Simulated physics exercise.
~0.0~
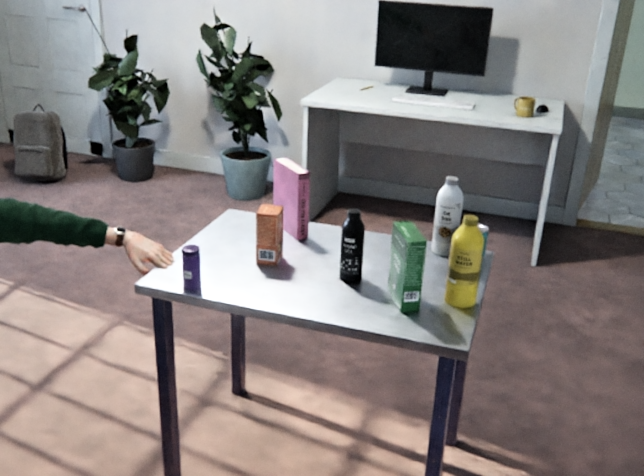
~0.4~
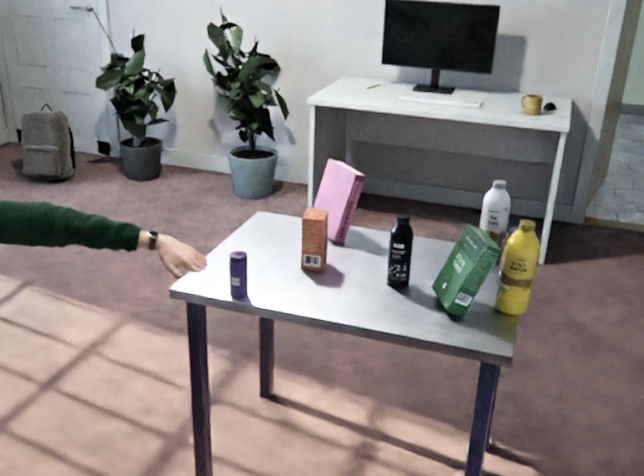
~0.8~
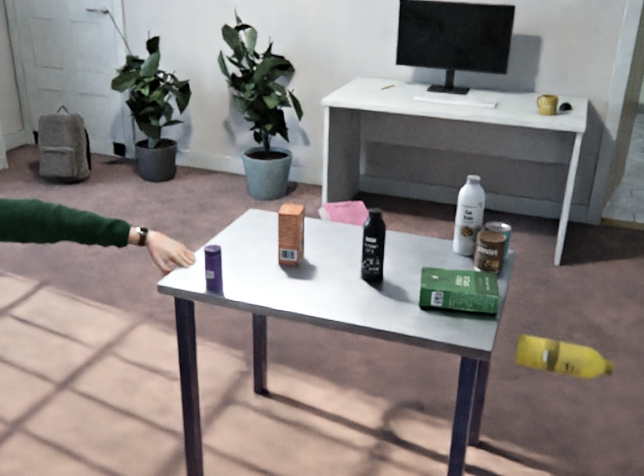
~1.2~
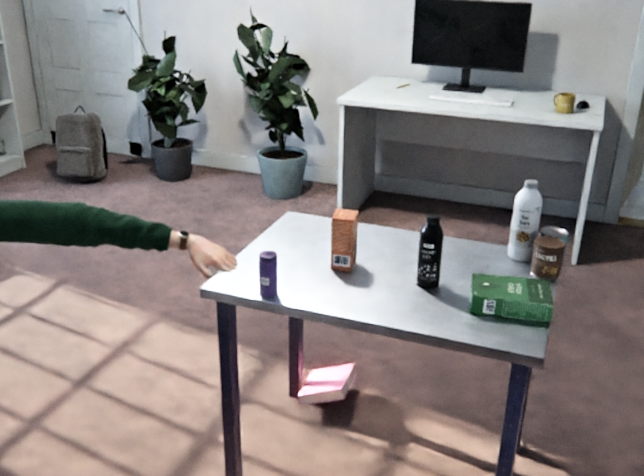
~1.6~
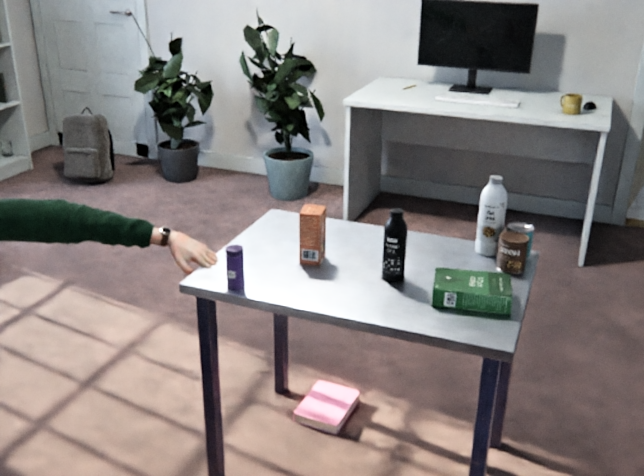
A light grey table with dark legs, seen from slightly above in a room with potted plants and a white desk behind, shifts while a green-sleeved hand rests at its left corner. Purple and orange containers stand toward the left, a pink book behind, a black bottle near the middle, and green, yellow and white items at the right. The pink book and green packet tip first. Then the yellow bottle drops off the right side, the book falls behind, and the packet lands flat, with a brown tin now visible. Finally the book lies on the floor beneath the table, the yellow bottle is out of sight, and the other containers remain standing around the toppled packet.
